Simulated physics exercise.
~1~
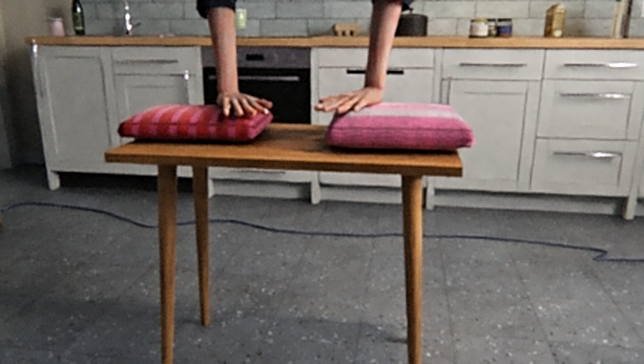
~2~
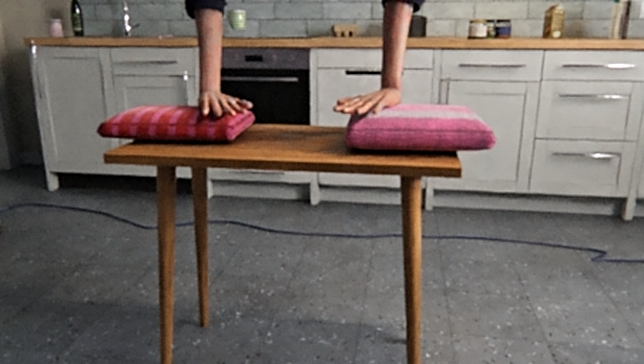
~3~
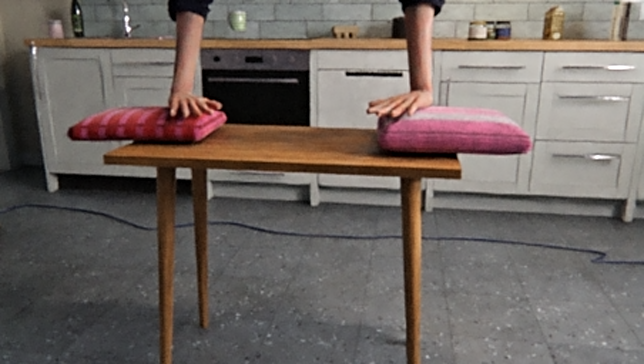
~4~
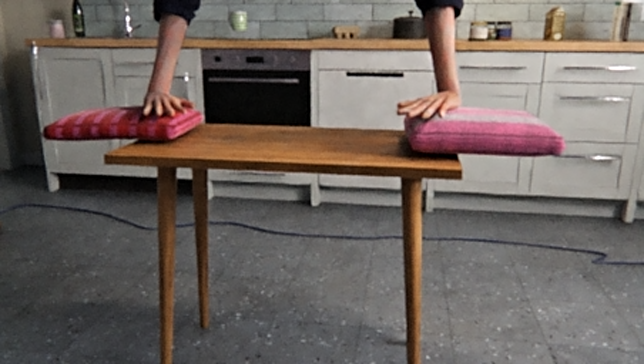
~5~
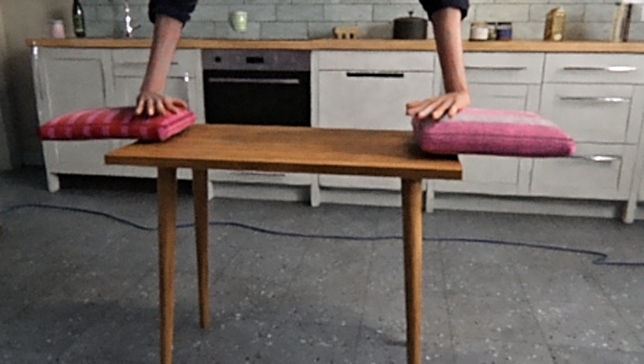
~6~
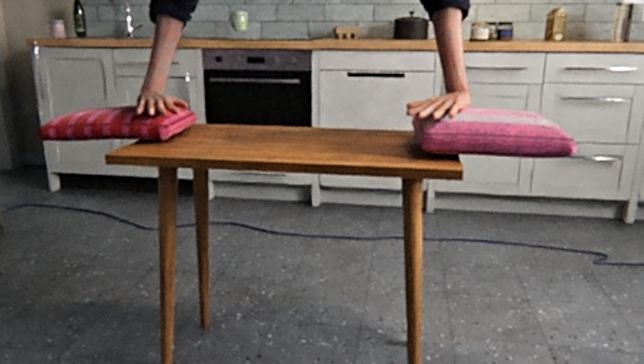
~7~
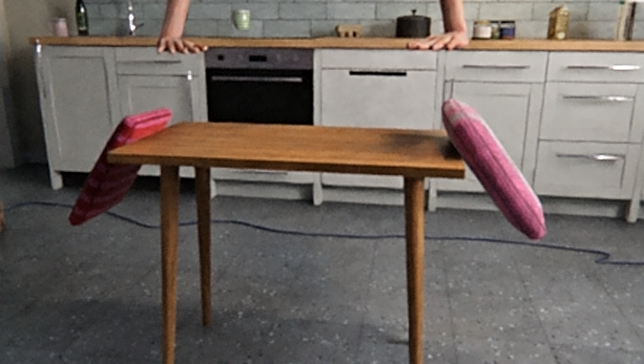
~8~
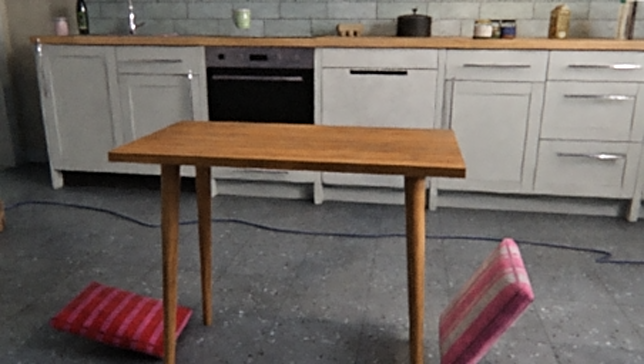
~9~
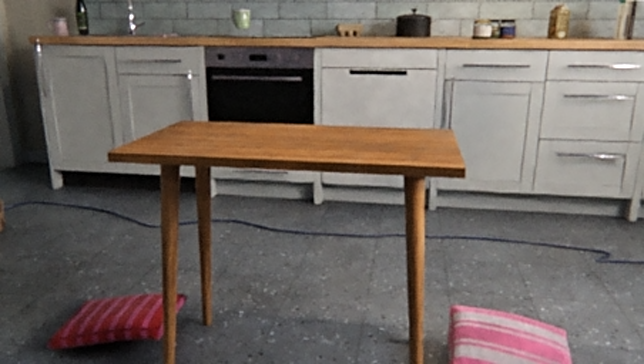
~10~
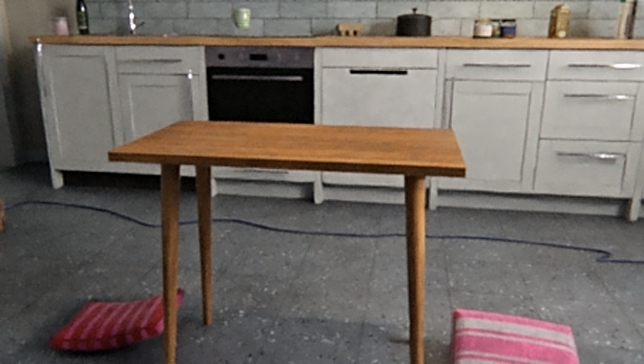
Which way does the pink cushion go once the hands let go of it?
The pink cushion moves down, tipping off the right end of the bench and dropping to the floor.
